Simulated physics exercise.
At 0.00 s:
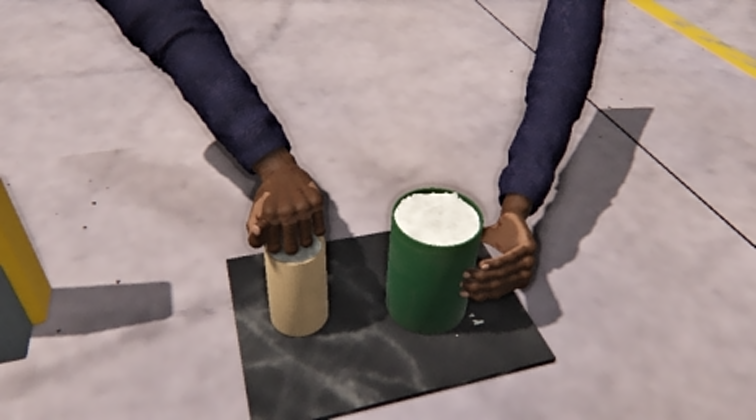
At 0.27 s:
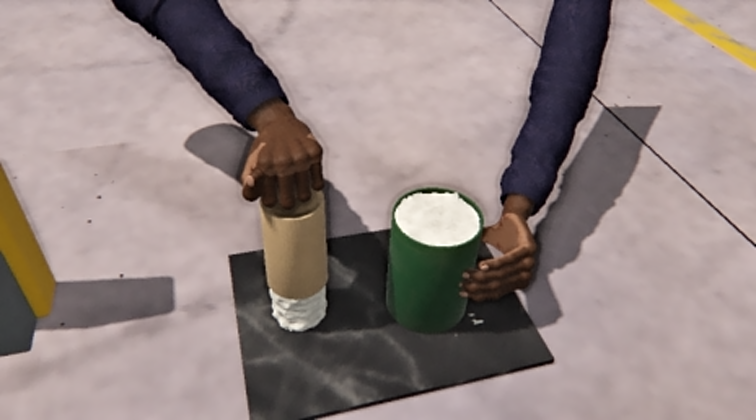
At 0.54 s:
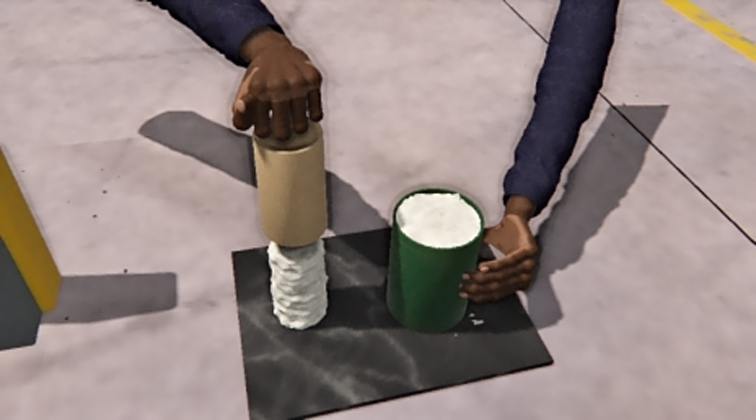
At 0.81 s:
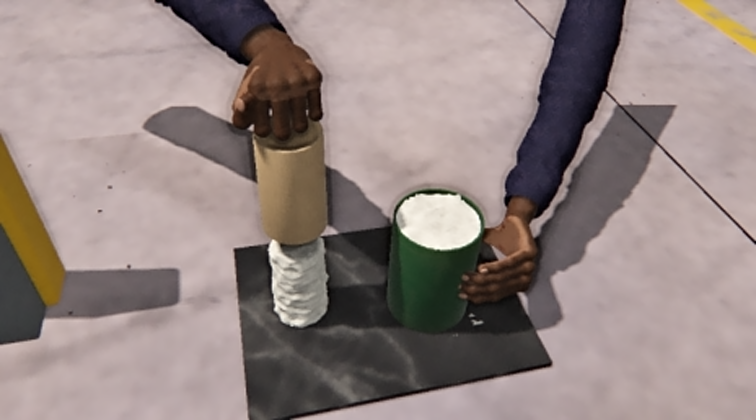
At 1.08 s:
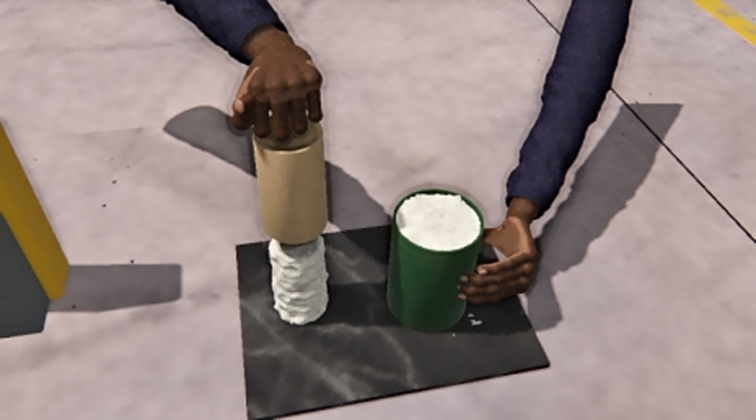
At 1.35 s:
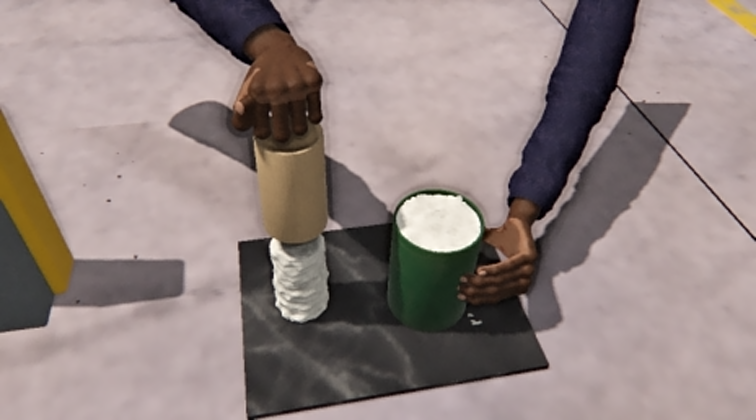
A hand in a dark blue sleeve lifts a tan cylinder straight up off a dark, marbled plate, uncovering a ridged white column, then holds it just above. The plate lies on a pale, stained floor seen from above, with a white-filled green cylinder on the right, cupped by another hand, and a yellow-edged block at far left. The green cylinder stays put while the view drifts slightly.
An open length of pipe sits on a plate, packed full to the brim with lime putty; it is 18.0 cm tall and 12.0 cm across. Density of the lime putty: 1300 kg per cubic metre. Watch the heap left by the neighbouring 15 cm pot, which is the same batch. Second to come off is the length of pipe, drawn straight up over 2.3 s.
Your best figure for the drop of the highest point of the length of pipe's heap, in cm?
Around 1 centimetres.
By 1.9 s, the length of pipe is up 3.9 cm; the lime putty has come down 0.0 cm to 18 cm and is 12 cm wide.
By 2.5 s, the length of pipe is up 11 cm; the lime putty has come down 0.0 cm to 18 cm and is 12 cm wide.
By 3.1 s, the length of pipe is up 19 cm; the lime putty has come down 0.5 cm to 18 cm and is 12 cm wide.
By 3.8 s, the length of pipe is clear; the lime putty has come down 0.7 cm to 17 cm and is 13 cm wide.
By 4.4 s, at rest, the length of pipe is clear; the lime putty has come down 0.8 cm to 17 cm and is 13 cm wide.
